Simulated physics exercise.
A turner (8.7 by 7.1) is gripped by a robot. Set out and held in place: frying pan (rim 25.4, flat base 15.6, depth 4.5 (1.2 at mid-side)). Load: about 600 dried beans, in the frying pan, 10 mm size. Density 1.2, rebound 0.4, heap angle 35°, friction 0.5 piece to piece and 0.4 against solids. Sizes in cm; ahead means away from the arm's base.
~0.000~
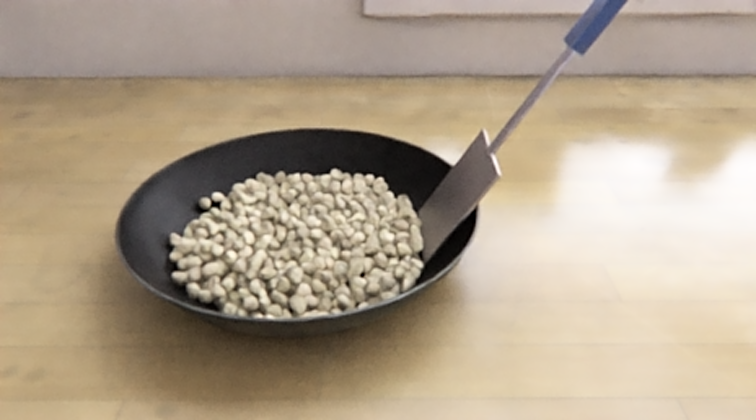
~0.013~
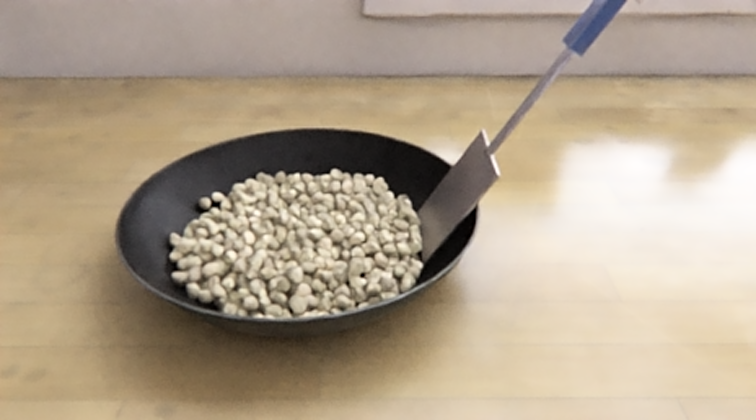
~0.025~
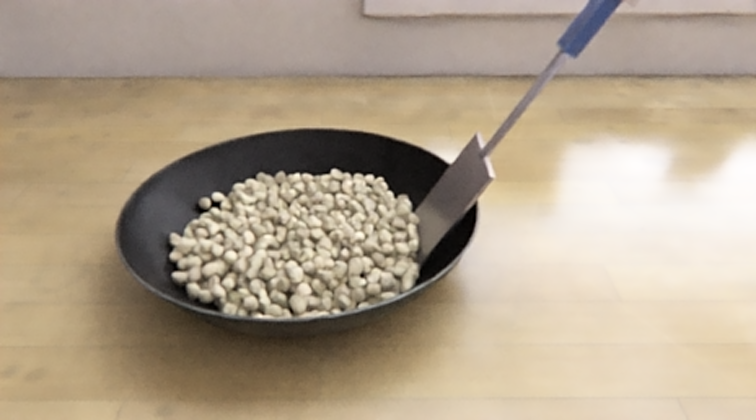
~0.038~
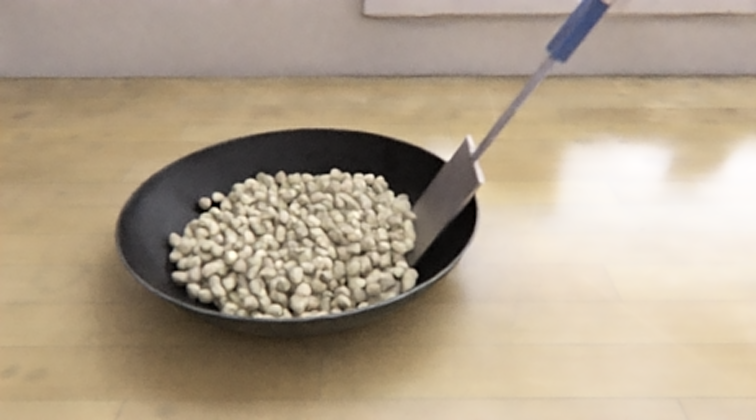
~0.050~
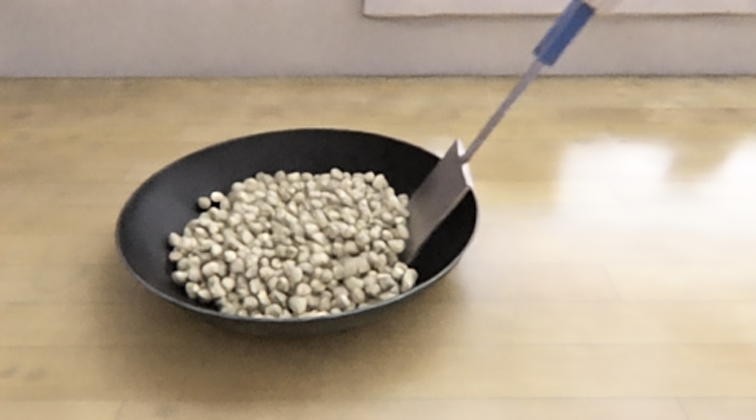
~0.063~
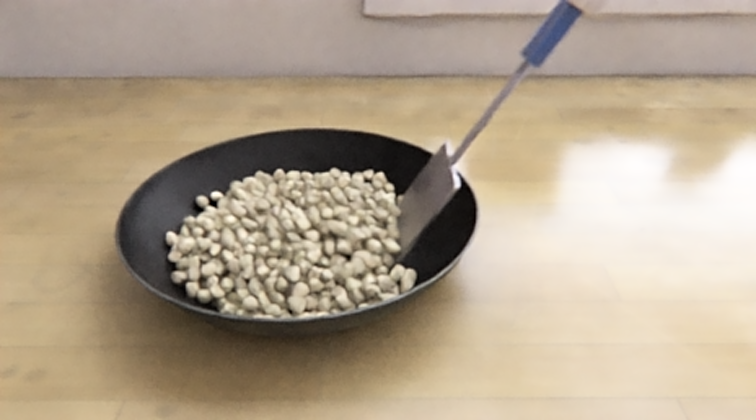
We see a dark frying pan of pale dried beans on a wooden surface, with a blue-handled turner resting at its right side; the turner then moves slightly left, pressing against the beans and shifting those nearest its blade.
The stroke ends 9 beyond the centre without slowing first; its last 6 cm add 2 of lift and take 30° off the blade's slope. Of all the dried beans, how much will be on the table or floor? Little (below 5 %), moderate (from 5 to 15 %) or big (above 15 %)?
A moderate share, from 5 to 15 %, ends on the table or floor.
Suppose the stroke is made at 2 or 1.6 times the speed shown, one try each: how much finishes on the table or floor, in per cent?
About 25 and 20 per cent.
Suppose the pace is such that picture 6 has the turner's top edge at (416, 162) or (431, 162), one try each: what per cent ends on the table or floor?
Some 25 and 20 per cent.
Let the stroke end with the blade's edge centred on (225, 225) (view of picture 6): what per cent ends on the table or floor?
Some 0 per cent.
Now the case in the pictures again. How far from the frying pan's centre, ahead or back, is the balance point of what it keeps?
About 4.0 cm ahead.
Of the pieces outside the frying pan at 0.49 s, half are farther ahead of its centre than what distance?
Some 16 cm.
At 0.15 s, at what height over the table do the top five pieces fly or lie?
About 4 cm.
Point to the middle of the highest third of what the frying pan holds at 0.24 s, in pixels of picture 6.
Near (186, 216).
By 0.15 s, sloping 58°, highest piece 4 above the table; 599 in the frying pan.
By 0.24 s, sloping 48°, highest piece 6 above the table; 596 in the frying pan, 3 on the blade or in flight.
By 0.49 s, sloping 28°, highest piece 6 above the table; 536 in the frying pan, 59 on the table or floor, 4 on the blade or in flight.
By 1.54 s, sloping 28°, highest piece 5 above the table; 535 in the frying pan, 64 on the table or floor.
Final count, 535 in the frying pan, 64 on the table or floor. That is 11 % on the table or floor.
